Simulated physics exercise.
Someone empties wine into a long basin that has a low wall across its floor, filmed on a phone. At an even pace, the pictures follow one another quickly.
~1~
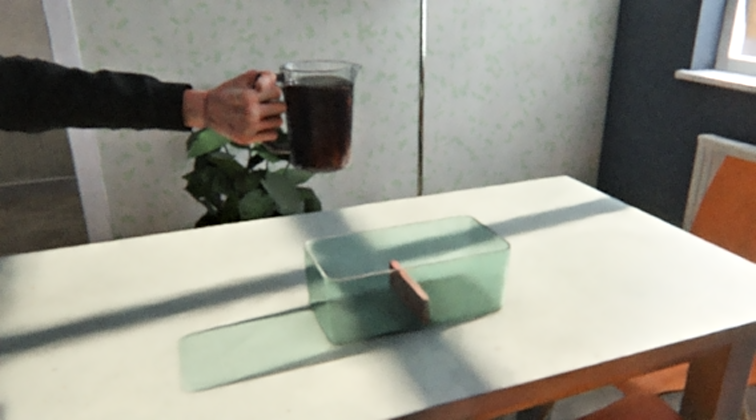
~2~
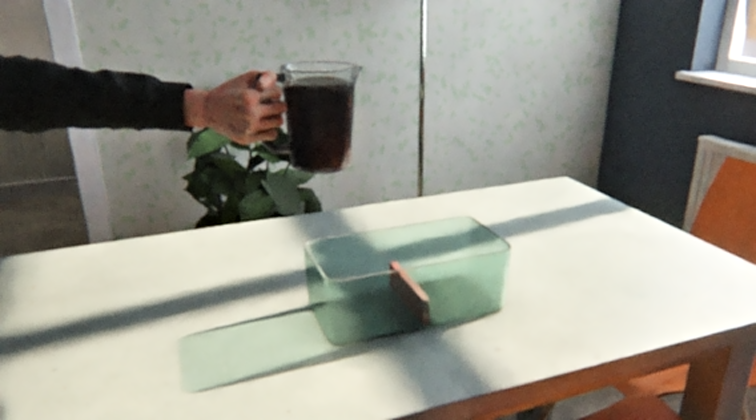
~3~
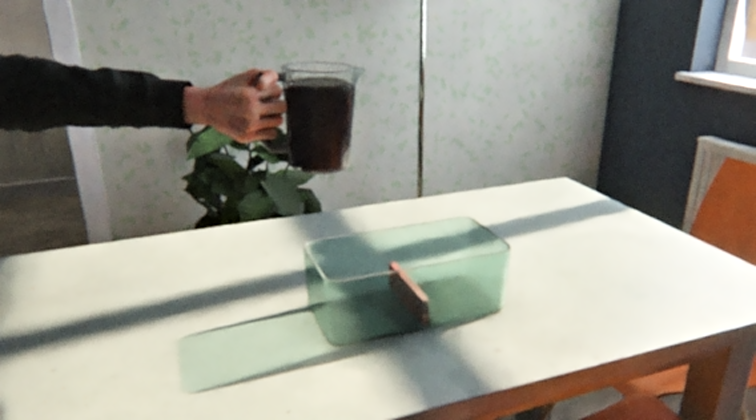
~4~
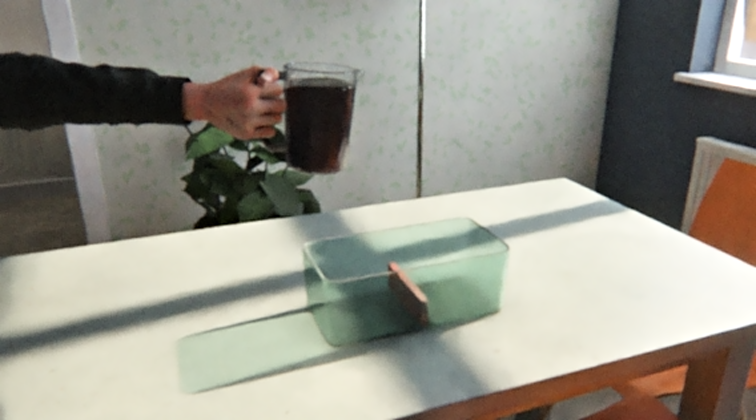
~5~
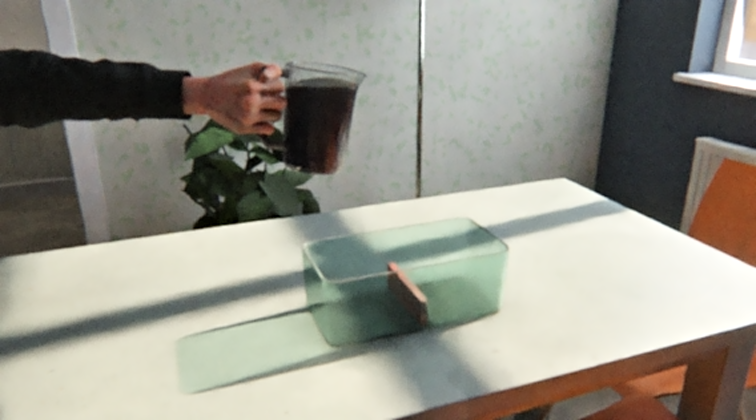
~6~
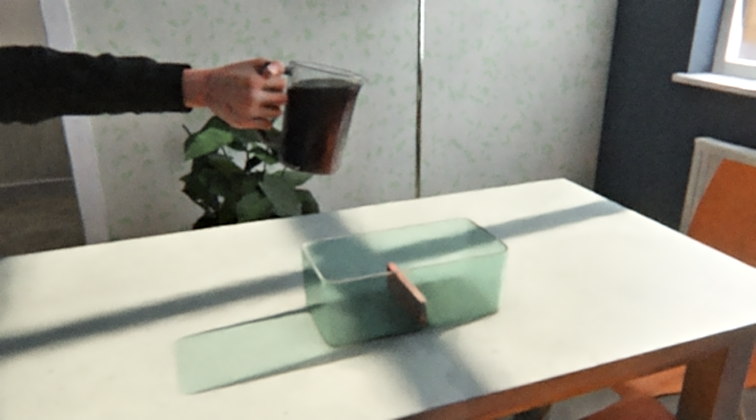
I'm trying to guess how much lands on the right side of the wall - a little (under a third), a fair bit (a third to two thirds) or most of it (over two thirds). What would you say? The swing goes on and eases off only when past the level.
I would say most of it, over two thirds.
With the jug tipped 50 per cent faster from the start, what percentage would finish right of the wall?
Near 65 %.
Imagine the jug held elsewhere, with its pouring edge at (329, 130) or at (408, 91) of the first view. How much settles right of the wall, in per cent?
Roughly 5 percent on the first try and 85 percent on the second.
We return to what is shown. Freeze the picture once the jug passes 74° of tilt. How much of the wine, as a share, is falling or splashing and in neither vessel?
Roughly 20 %.
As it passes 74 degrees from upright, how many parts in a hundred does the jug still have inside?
Roughly 80 %.
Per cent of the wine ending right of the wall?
I'd put it at around 75 %.
A moment on, the jug is tipped part way and 79 per cent is still to pour, 0 is left of the wall and 3 right of it.
Next, the jug is tipped right over and 18 per cent is still to pour, 2 is left of the wall and 50 right of it.
Then the jug is tipped right over and 0 per cent is still to pour, 20 is left of the wall and 77 right of it.
Later the jug is tipped right over and 0 per cent is still to pour, 21 is left of the wall and 77 right of it.
Finally, 21 per cent lies left of the wall, 76 right of it and 3 outside.
